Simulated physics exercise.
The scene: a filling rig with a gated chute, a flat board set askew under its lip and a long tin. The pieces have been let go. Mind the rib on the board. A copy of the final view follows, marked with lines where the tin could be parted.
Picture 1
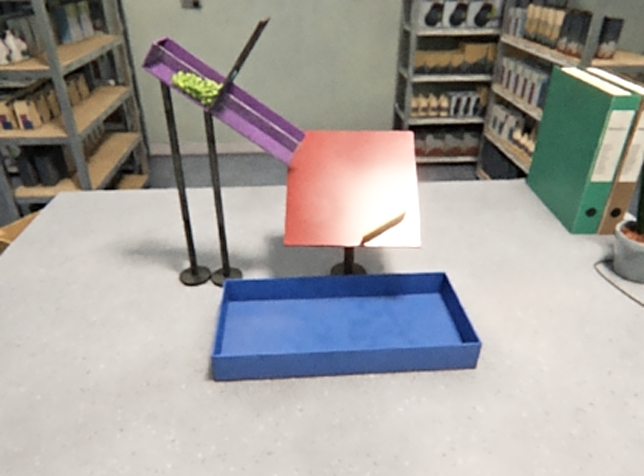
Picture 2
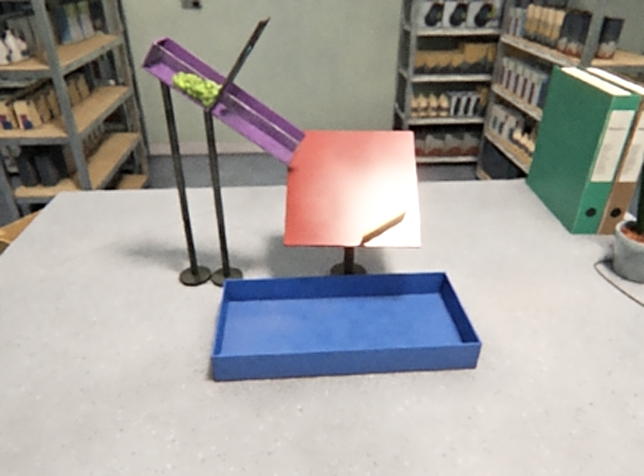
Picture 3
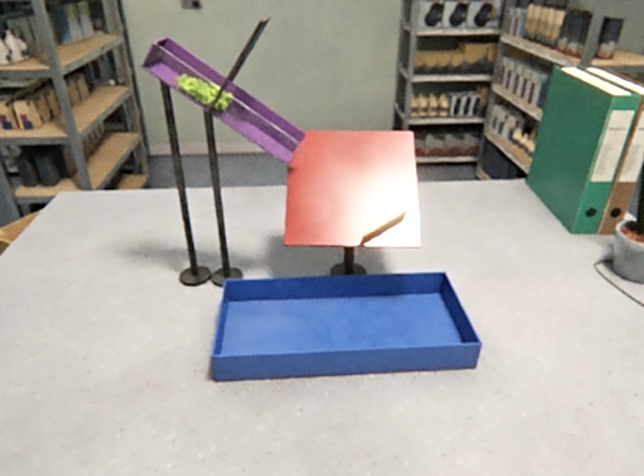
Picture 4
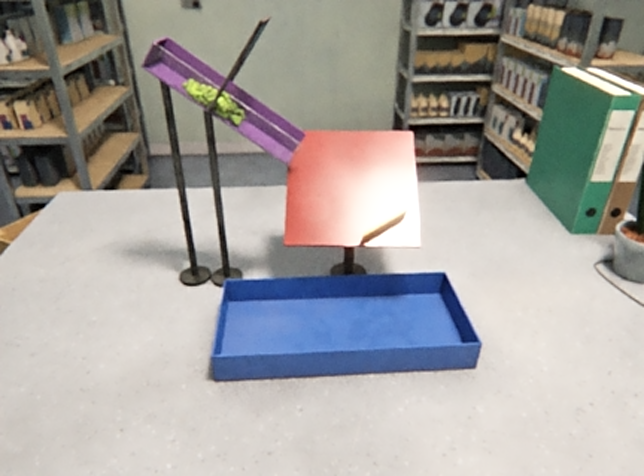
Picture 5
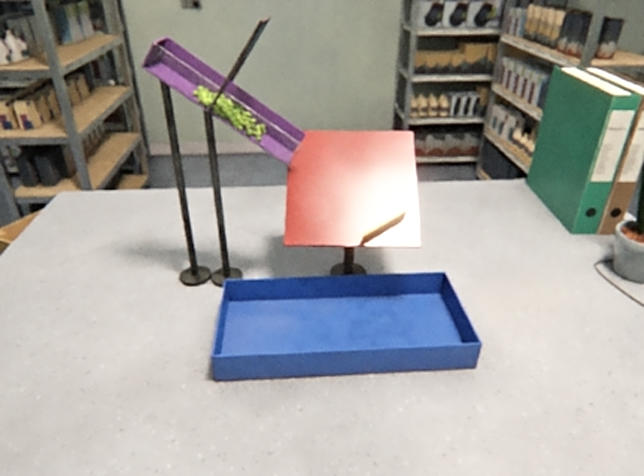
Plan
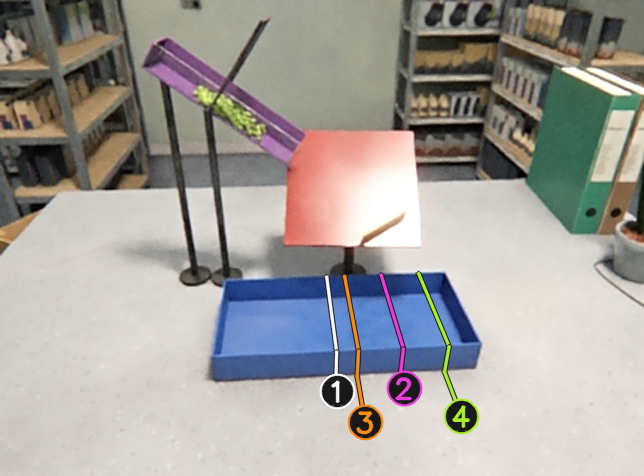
Small green pellets slide partway down a sloping purple chute above a tilted red board.
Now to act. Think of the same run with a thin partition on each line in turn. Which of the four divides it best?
Line 3 does it best.
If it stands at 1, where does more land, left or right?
Right.
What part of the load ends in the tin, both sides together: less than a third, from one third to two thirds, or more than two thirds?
It is more than two thirds.
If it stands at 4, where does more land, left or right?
More lands on the left.
On the marked copy, line 1 crosses the front rim at (336, 350); line 2 crosses the front rim at (403, 347); line 3 crosses the front rim at (358, 349); line 4 crosses the front rim at (448, 345).
Choosing 1, of what is caught, a stray few on the left of the divider, nearly all on the right.
Choosing 2, of what is caught, nearly all on the left of the divider, a small part on the right.
Choosing 3, of what is caught, about two thirds on the left of the divider, about a third on the right.
Choosing 4, of what is caught, nearly all on the left of the divider, a stray few on the right.
